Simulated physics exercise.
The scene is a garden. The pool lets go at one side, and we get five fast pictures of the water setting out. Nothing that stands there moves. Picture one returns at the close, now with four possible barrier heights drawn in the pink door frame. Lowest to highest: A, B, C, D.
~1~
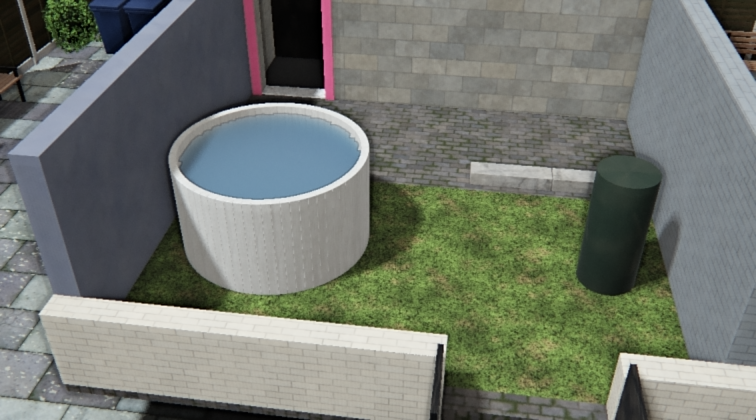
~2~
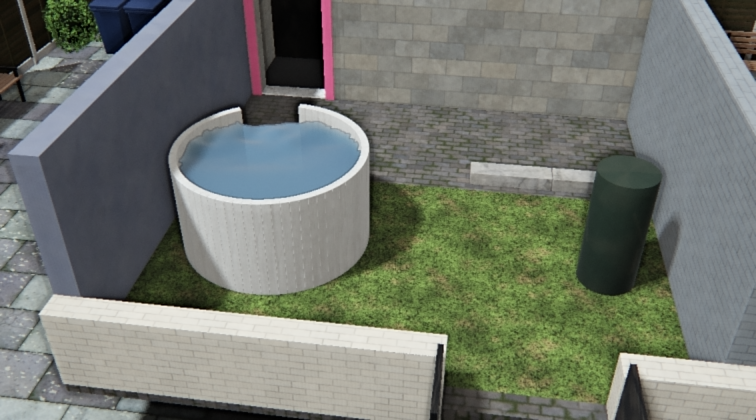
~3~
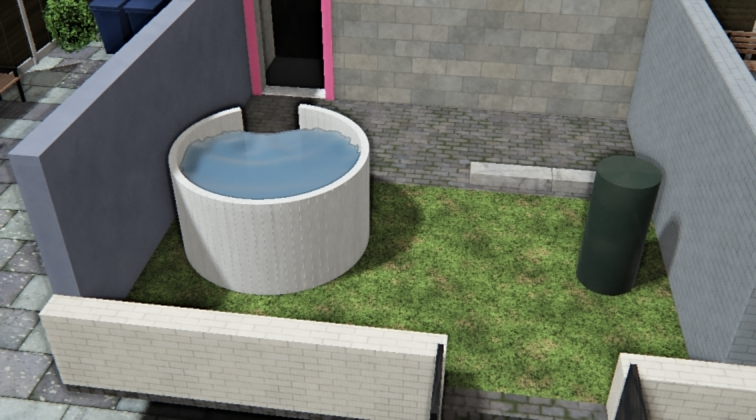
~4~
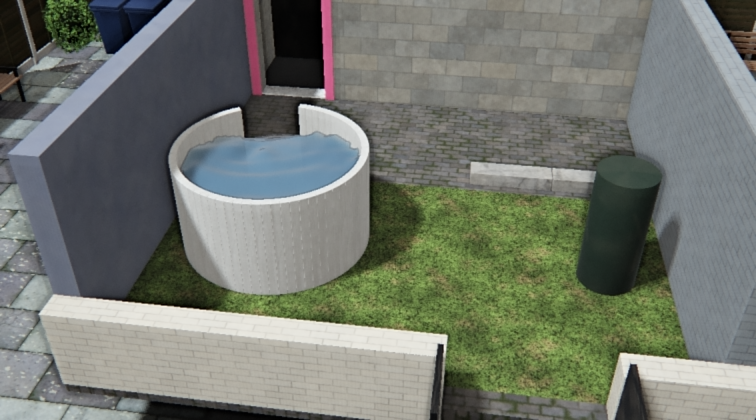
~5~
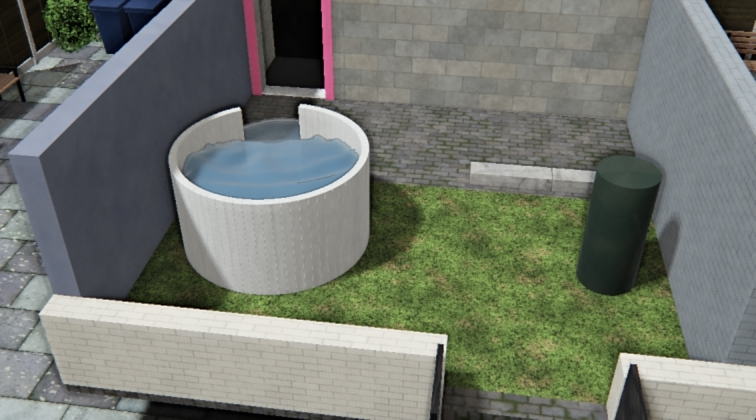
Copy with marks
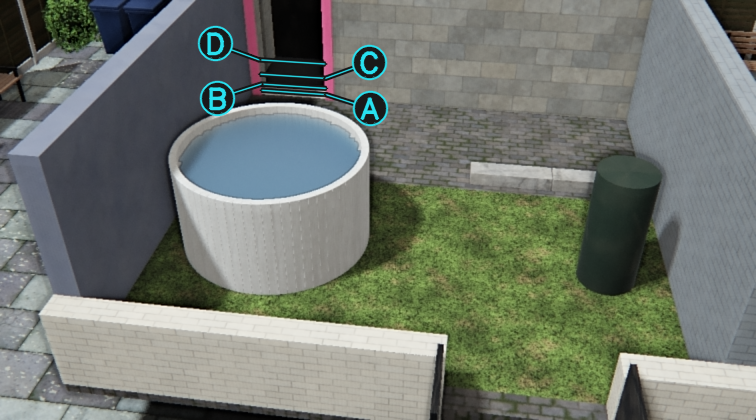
A walled garden with a grass lawn and grey paving is seen from above by a still camera. A round, whitish pool full of blue water stands at the left beside a grey wall, with a pink-framed doorway behind it, a dark green cylinder at the right and pale low walls in front. A gap opens in the pool's back rim, and the rippling water sinks lower inside.
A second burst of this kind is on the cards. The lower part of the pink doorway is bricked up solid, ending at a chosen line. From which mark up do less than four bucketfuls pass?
The limit is D.
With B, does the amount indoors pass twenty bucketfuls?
Yes, clearly.
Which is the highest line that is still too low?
That is line C.
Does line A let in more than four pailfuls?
Yes, that goes wrong.
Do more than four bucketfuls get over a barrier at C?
Yes.
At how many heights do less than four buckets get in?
One of them.
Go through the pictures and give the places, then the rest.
Water in the pool at rest, its middle at (271, 155); foot of the pink doorway at (294, 96); open gate at (534, 339).
Water covers 1 % of the ground, its front hidden from here.
Water covers 3 % of the ground, its front hidden from here.
Water covers 6 % of the ground, its front hidden from here.
Water covers 11 % of the ground, its front hidden from here.
On the marked copy, A at (293, 92); B at (293, 86); C at (292, 76); D at (291, 61); from the bottom up A, B, C, D.
With A, dozens of bucketfuls pour in.
With B, dozens of bucketfuls pour in.
With C, about 13 bucketfuls get in.
With D, a bucket or two gets in.
